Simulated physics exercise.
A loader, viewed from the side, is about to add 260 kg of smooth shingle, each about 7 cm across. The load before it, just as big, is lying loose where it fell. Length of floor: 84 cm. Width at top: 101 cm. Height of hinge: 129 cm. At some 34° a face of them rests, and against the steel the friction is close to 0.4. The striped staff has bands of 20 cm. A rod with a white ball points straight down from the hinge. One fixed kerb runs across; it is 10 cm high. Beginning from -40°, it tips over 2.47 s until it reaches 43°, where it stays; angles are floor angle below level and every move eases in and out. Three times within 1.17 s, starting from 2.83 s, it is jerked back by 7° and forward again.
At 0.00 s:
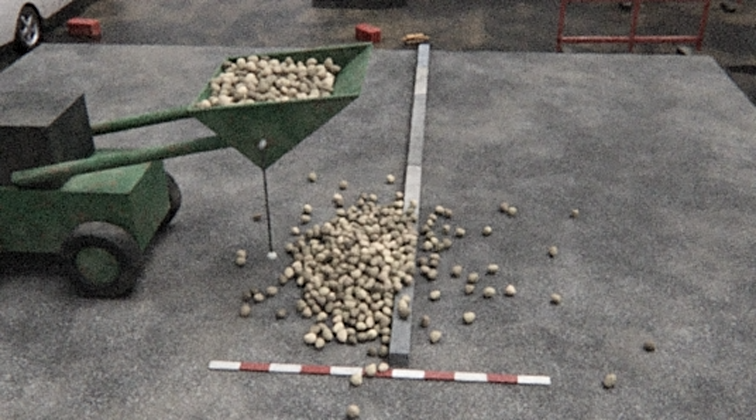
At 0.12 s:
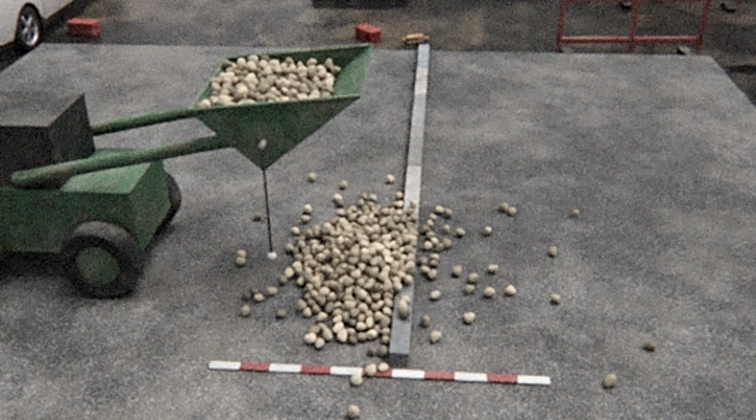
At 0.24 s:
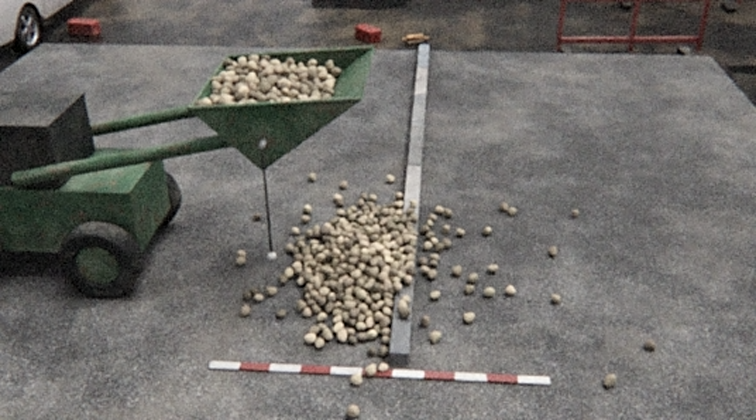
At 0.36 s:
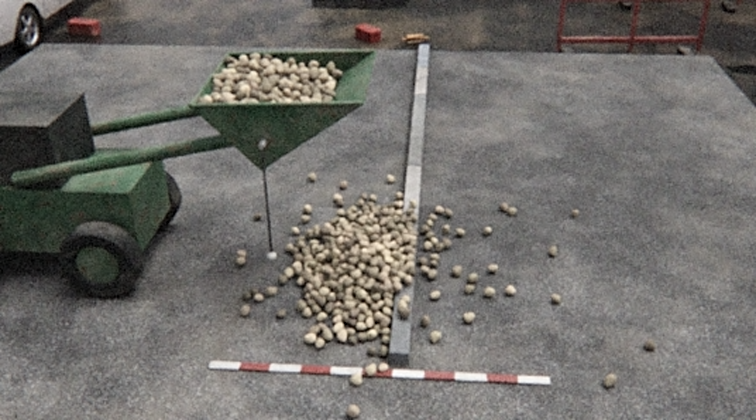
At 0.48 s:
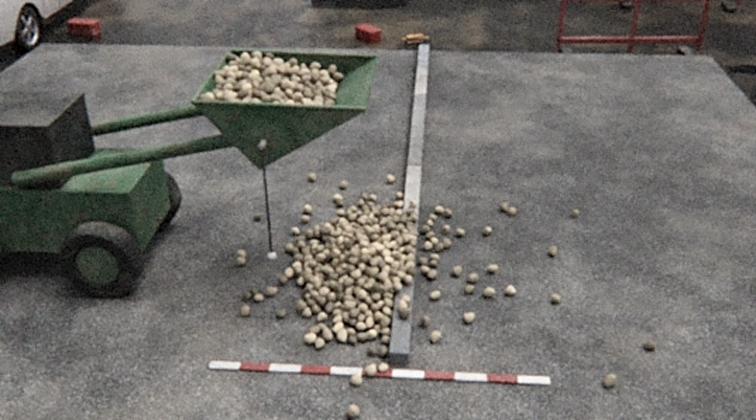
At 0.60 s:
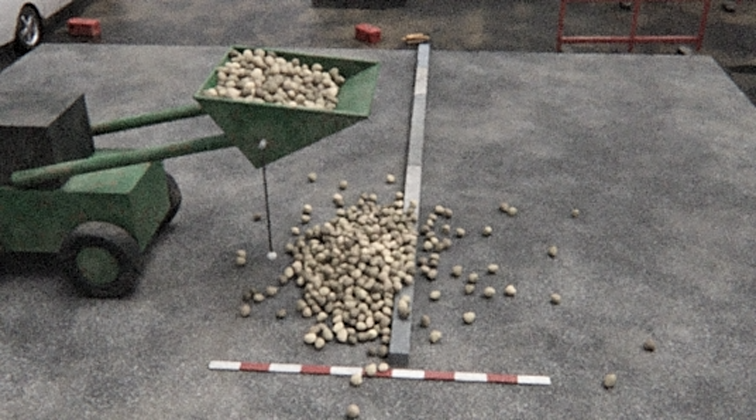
Green loader's raised bucket of rounded stones slowly tilting its lip downward above a loose stone pile spread across a grey kerb.
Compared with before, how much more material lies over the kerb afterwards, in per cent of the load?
Some 66 per cent of a load more.
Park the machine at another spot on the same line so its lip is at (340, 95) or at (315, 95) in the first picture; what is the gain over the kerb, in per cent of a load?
Some 45 percent, and then 20 percent.
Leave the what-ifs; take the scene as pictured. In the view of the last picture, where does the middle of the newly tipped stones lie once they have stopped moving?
Around (432, 260).
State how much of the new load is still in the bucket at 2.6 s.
Some 0 percent, roughly.
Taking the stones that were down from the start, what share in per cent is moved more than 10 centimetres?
I'd put it at about 10 per cent.
After 1.9 s the floor is at 30°; in per cent of one load, 86 in the bucket, 107 on this side of the kerb, 6 over the kerb; the foremost stones are at (555, 268).
After 2.6 s the floor is at 43°; in per cent of one load, 1 in the bucket, 147 on this side of the kerb, 52 over the kerb; the foremost stones are at (567, 285).
After 4.4 s the floor is at 43°; in per cent of one load, 0 in the bucket, 128 on this side of the kerb, 72 over the kerb; the foremost stones are at (609, 273).
After 6.9 s the floor is at 43°; in per cent of one load, 0 in the bucket, 128 on this side of the kerb, 72 over the kerb; the foremost stones are at (609, 273). Net gain over the kerb, 66.
